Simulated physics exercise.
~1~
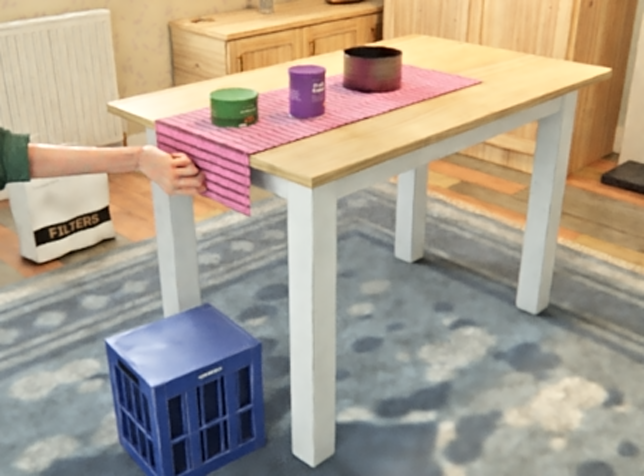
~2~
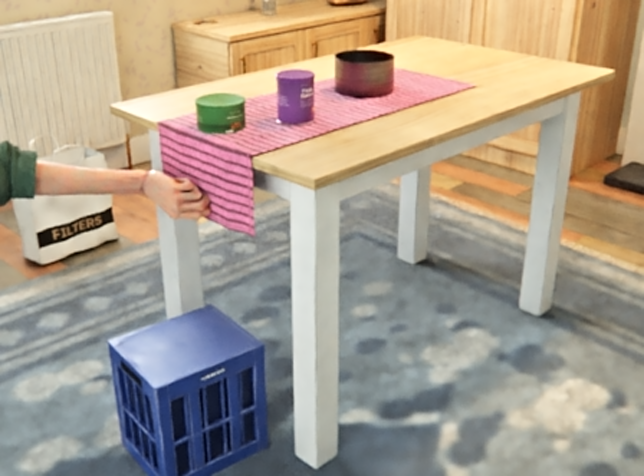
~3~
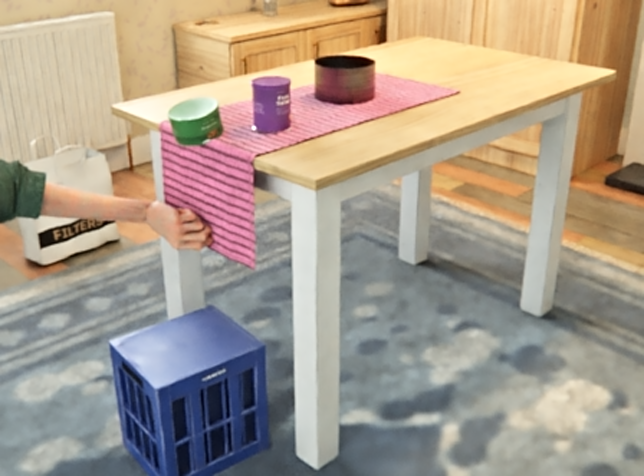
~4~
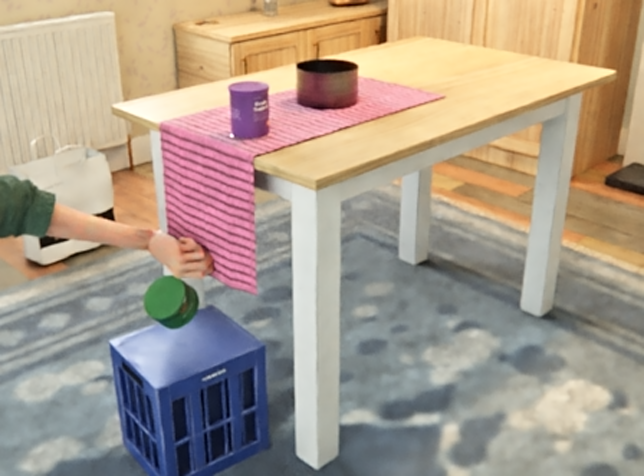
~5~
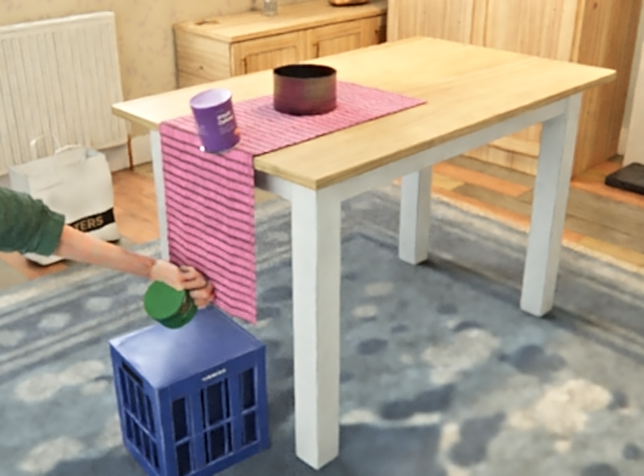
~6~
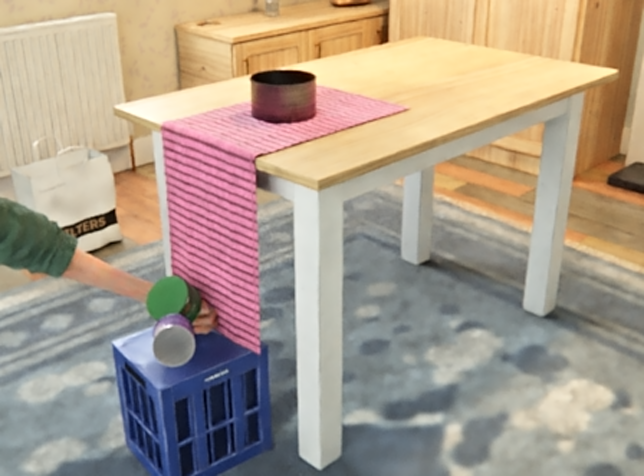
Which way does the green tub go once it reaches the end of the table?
It goes down, dropping over the end of the table towards the blue crate below.
